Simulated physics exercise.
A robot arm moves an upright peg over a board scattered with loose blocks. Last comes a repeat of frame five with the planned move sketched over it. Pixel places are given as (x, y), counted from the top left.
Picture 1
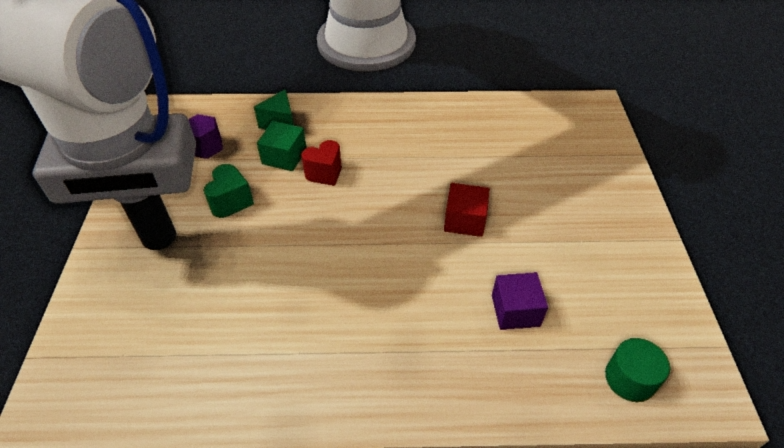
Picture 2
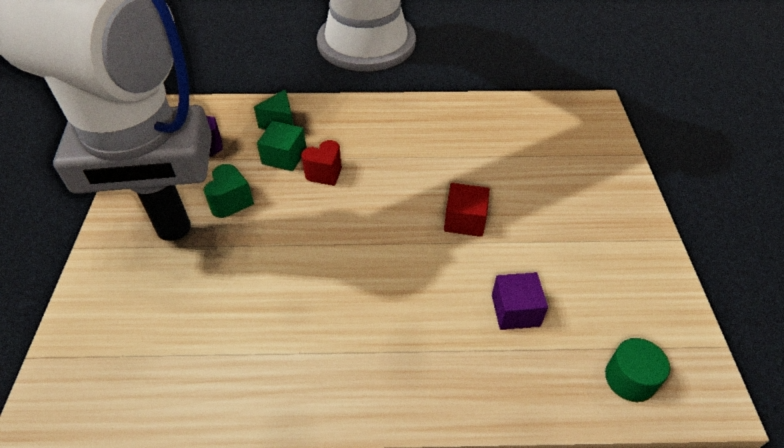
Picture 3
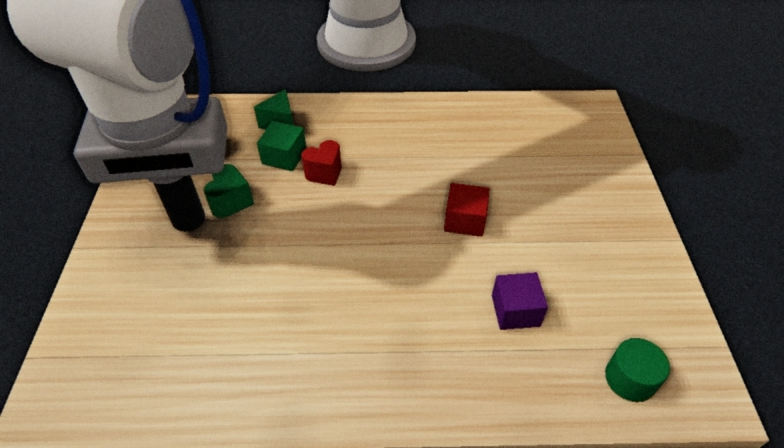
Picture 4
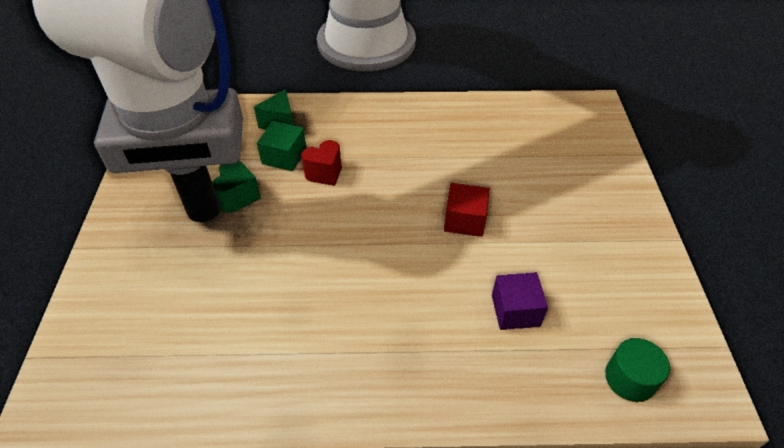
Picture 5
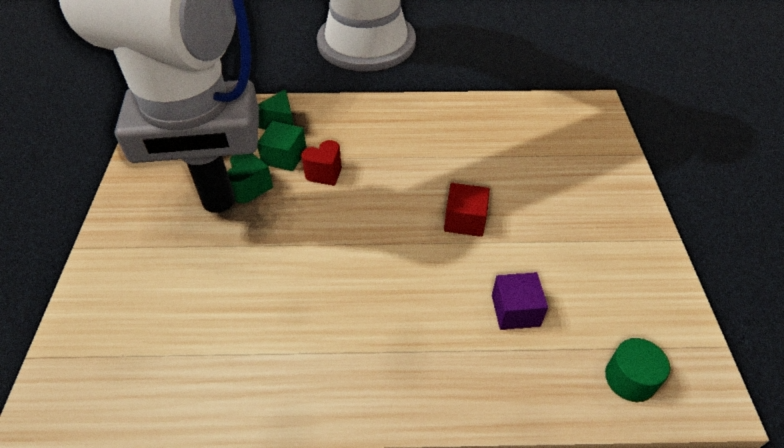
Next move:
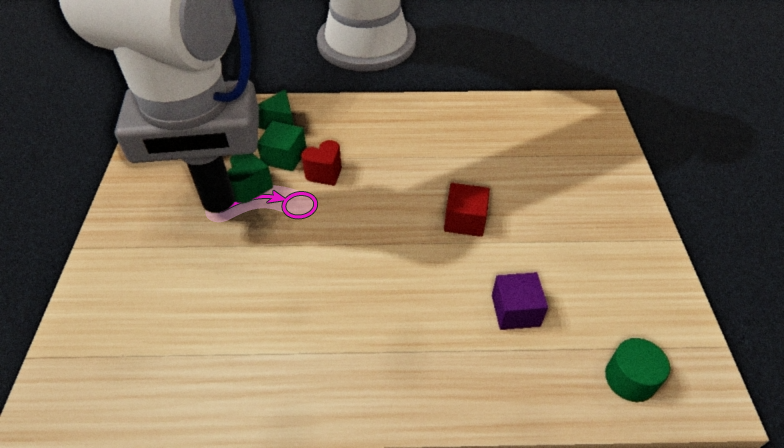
A robot arm slides its black peg up and right, nudging a green heart-shaped block.
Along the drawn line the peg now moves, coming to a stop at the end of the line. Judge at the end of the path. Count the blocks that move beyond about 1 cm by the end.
Number moved: 2.
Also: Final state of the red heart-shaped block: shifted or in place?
It will remain on its spot.
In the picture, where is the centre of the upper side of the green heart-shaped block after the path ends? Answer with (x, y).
I'd expect the centre of its top face to be at (279, 150).
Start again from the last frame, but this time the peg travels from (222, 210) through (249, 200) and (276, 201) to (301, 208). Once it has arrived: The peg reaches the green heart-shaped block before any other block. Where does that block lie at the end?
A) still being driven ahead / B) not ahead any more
Letter B.
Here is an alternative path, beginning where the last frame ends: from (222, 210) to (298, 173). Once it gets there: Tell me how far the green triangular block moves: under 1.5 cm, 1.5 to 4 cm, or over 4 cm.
I'd go with 1.5 to 4 cm for this block.
The drawn path runs from (222, 210) by way of (248, 199) and (275, 197) to (300, 205).
What follows on the original path. Halfway along, peg at (260, 188); green heart-shaped block at (272, 149), turned 35° anticlockwise; green square at (286, 127).
At the end, peg at (298, 196); green heart-shaped block at (279, 150), turned 50° anticlockwise; green square at (287, 126), turned 20° anticlockwise; red heart-shaped block not moved.
